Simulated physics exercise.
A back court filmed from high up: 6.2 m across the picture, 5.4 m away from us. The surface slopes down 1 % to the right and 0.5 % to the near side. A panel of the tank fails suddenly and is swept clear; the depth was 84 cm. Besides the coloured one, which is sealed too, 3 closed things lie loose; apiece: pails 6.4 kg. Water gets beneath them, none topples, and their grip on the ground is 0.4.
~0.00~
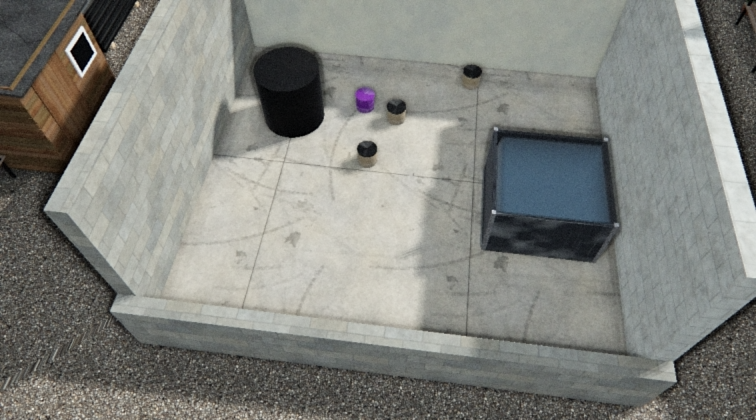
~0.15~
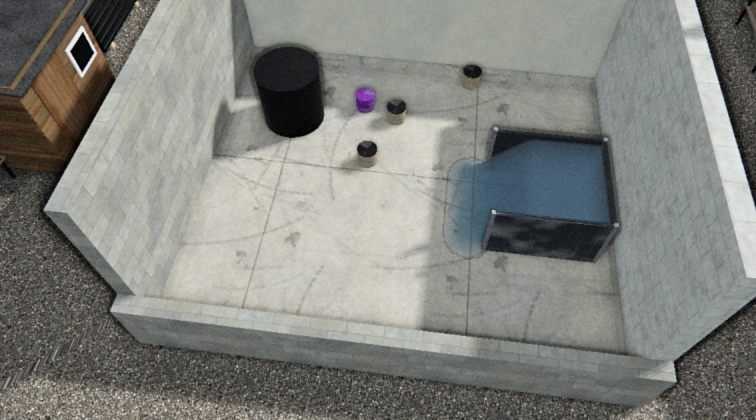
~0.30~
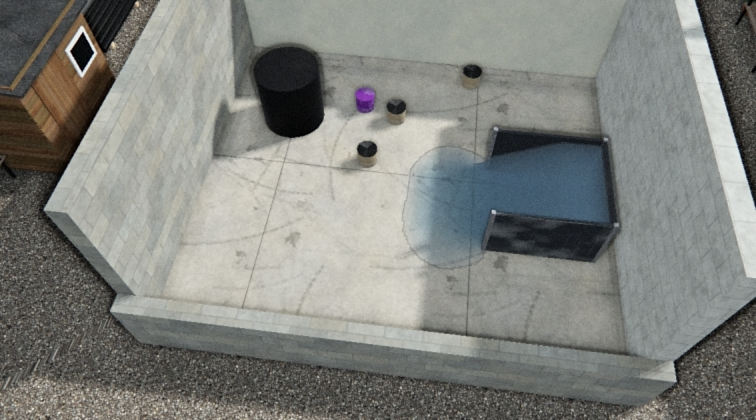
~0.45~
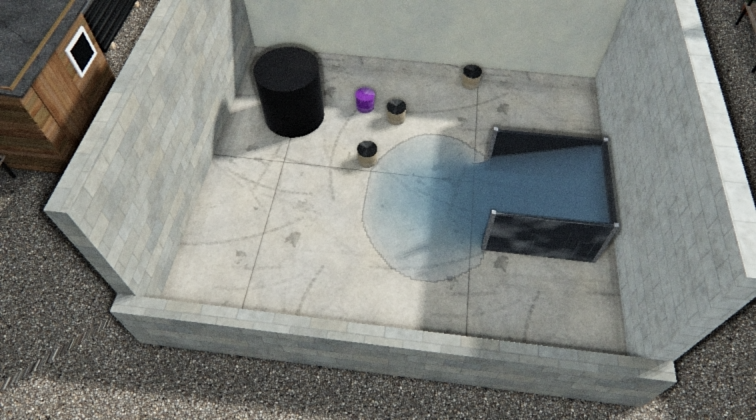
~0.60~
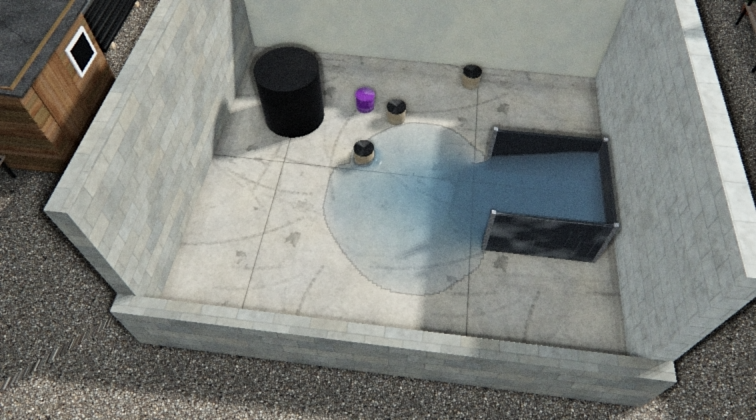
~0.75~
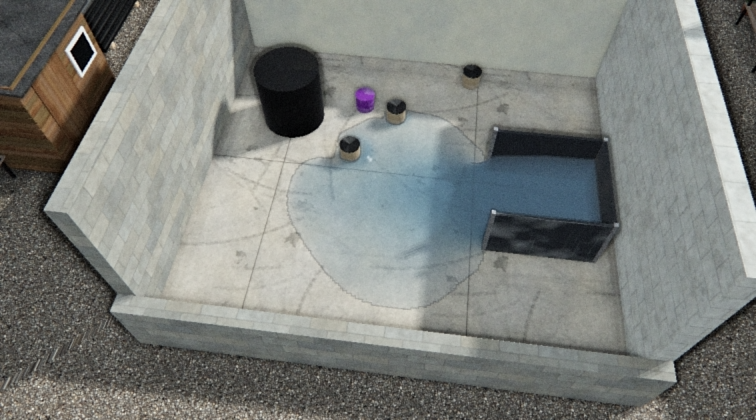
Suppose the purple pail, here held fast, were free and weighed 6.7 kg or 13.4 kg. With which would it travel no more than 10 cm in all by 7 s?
I expect that neither weight holds it.
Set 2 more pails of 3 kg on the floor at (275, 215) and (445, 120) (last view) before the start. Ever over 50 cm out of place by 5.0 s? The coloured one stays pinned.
In that order: More, under.
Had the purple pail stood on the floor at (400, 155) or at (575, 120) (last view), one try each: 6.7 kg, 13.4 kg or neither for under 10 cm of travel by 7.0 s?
In that order: Neither is enough; the smaller is enough.
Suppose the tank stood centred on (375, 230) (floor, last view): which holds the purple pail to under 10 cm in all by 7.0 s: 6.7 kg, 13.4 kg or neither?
Then only the higher weight holds it.
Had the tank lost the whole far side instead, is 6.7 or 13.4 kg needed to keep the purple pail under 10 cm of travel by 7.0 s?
Then neither load is enough.
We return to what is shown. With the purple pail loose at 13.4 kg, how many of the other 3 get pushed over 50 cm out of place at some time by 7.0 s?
I count 2.
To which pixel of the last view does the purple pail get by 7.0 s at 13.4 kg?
Near (344, 59).
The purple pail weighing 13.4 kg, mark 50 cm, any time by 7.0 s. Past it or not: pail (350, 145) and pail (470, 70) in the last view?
In turn: Past it, under.
After 1.4 s the purple pail would be 15 cm from its start with 6.7 kg and 6 cm from its start with 13.4 kg; 7 cm of water round it then.
After 3.1 s the purple pail would be 172 cm from its start with 6.7 kg and 105 cm from its start with 13.4 kg; 10 cm of water round it then.
After 4.9 s the purple pail would be 85 cm from its start with 6.7 kg and 94 cm from its start with 13.4 kg; 10 cm of water round it then.
After 7.0 s the purple pail would be 49 cm from its start with 6.7 kg and 94 cm from its start with 13.4 kg; 6 cm of water round it then.
